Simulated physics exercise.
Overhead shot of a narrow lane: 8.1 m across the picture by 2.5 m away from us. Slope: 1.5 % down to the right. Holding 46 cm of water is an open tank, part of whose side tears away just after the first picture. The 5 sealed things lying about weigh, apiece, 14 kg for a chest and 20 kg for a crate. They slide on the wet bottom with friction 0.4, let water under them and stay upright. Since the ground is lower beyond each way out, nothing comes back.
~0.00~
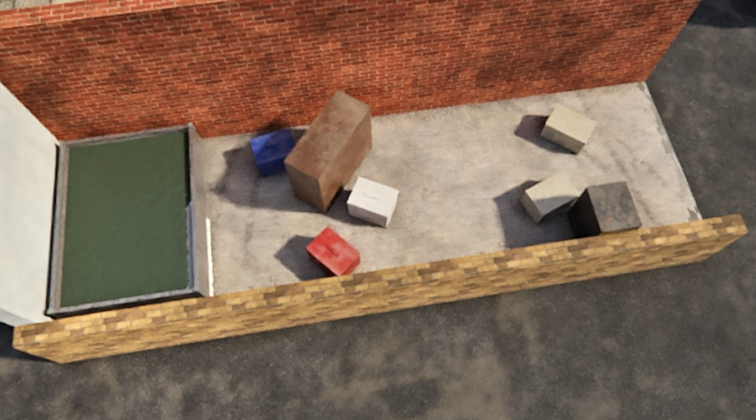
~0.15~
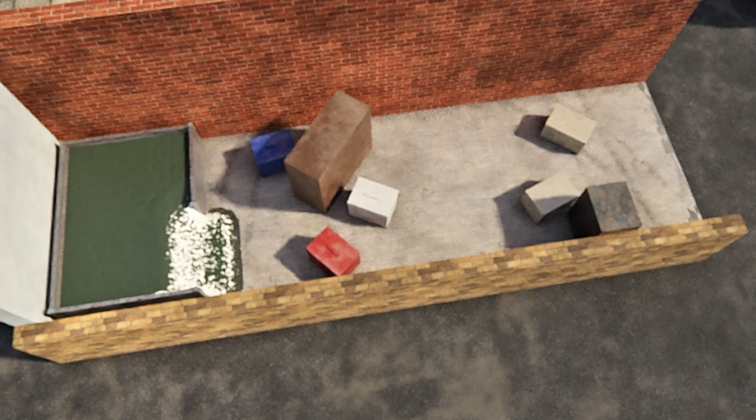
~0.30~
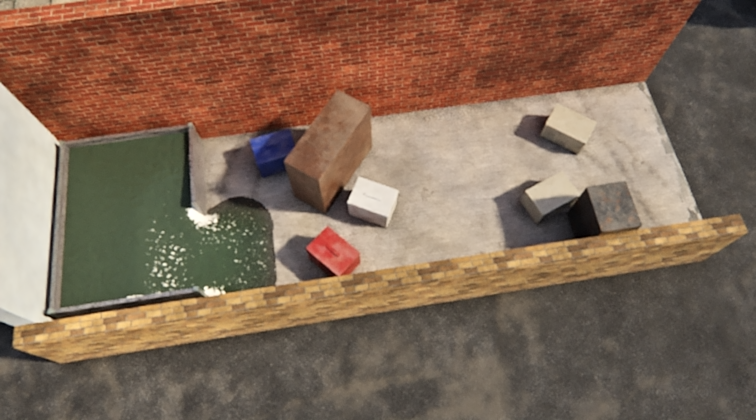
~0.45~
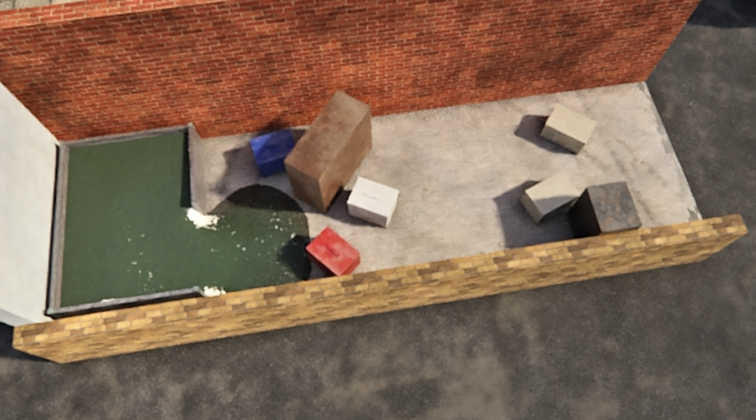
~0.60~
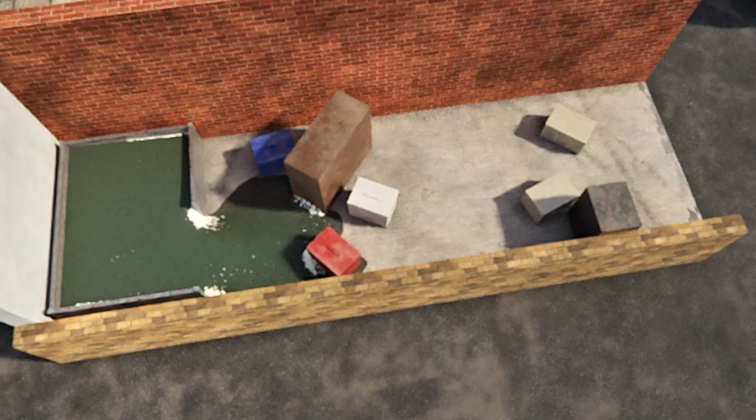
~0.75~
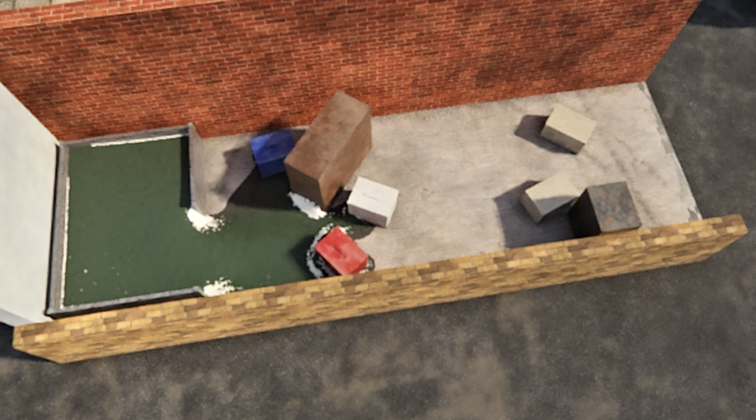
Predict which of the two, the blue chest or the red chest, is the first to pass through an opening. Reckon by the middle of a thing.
The first through is the red one.
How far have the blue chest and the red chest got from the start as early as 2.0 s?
Shifts: Around 5 and 250 cm.
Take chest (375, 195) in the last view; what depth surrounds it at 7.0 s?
Around 5 centimetres.
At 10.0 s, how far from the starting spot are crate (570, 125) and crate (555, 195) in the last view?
In that order: Gone out, gone out.
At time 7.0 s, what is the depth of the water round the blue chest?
Near 4 cm deep.
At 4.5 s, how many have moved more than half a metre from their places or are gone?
By my tally, 4.
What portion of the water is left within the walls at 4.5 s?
About 90 in a hundred parts of the water.
After 2.0 s the blue chest is near (272, 143), 0.0 m from its start, aground; the red chest is near (538, 217), 2.6 m from its start, afloat; 0 of 5 are out; 1 afloat.
After 4.5 s the blue chest is near (267, 134), 0.2 m from its start, aground; the red chest is near (613, 94), 4.5 m from its start, afloat; 2 of 5 are out; 1 afloat.
After 7.0 s the blue chest is near (267, 134), 0.2 m from its start, aground; the red chest has gone out (at 5.1 s); 3 of 5 are out; 0 afloat.
After 10.0 s the blue chest is near (267, 134), 0.2 m from its start, aground; the red chest has gone out (at 5.1 s); 3 of 5 are out; 0 afloat.
